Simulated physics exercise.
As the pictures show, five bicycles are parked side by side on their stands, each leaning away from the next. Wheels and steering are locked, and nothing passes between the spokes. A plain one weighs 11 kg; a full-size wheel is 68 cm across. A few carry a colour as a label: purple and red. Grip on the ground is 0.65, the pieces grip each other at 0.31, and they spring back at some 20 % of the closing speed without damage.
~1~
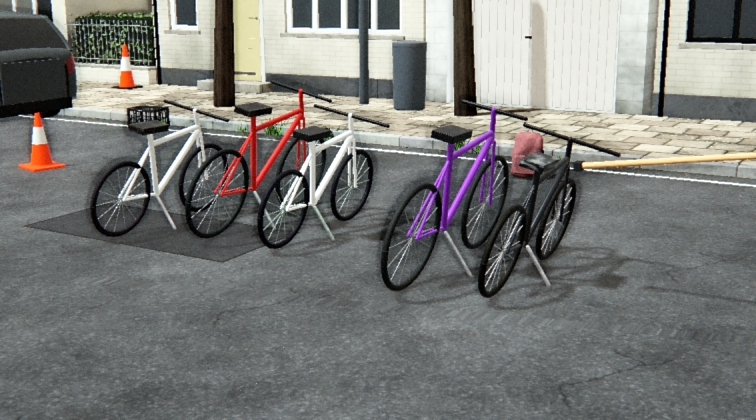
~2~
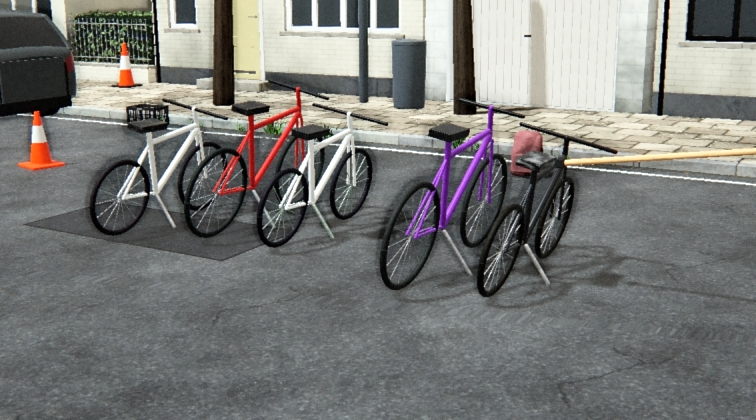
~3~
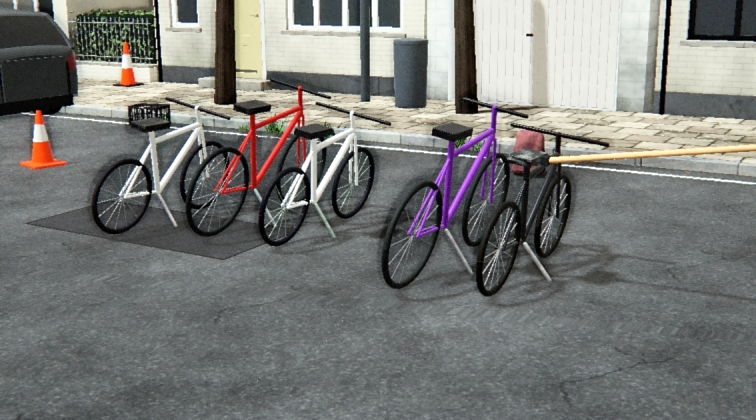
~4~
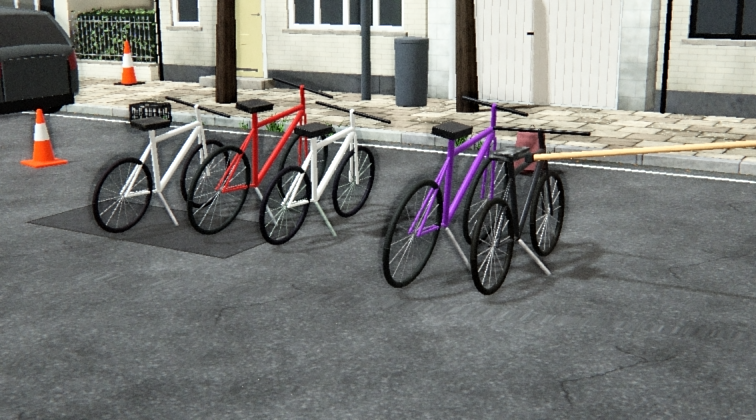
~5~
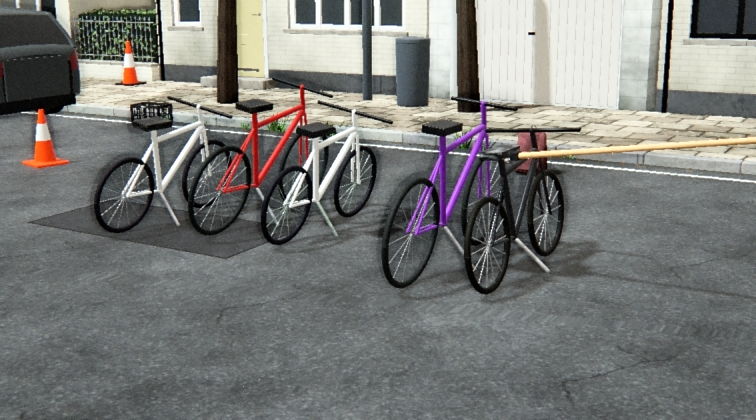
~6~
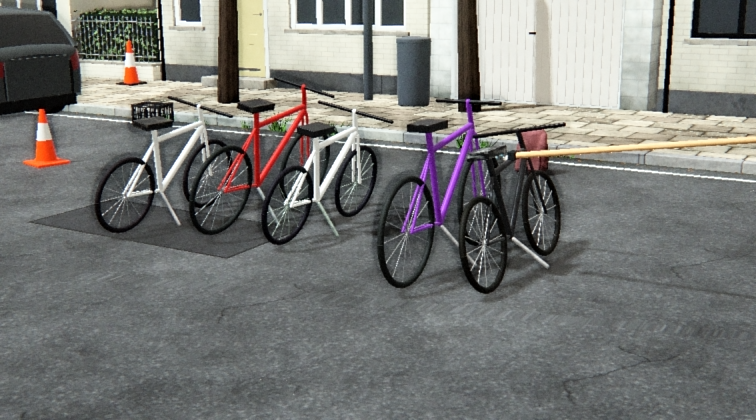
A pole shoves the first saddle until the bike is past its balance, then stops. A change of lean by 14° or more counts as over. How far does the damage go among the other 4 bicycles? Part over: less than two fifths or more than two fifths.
It comes to fewer than two in five.
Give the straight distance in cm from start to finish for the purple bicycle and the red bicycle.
Purple 80, red 0.
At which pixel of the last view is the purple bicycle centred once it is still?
Around (371, 231).
Then, 0.33 s past the last view, 1 of the 4 other bicycles over; purple bicycle 33° from how it stood.
Then, 0.53 s past the last view, 1 of the 4 other bicycles over; purple bicycle 56° from how it stood.
Then, 0.67 s past the last view, 1 of the 4 other bicycles over; purple bicycle lying flat.
In the end, 1 of the 4 other bicycles over; purple bicycle lying flat; red bicycle unmoved. That is 25 per cent. Three left standing. From the last view, middles, purple bicycle near (371, 231), red bicycle near (269, 153).
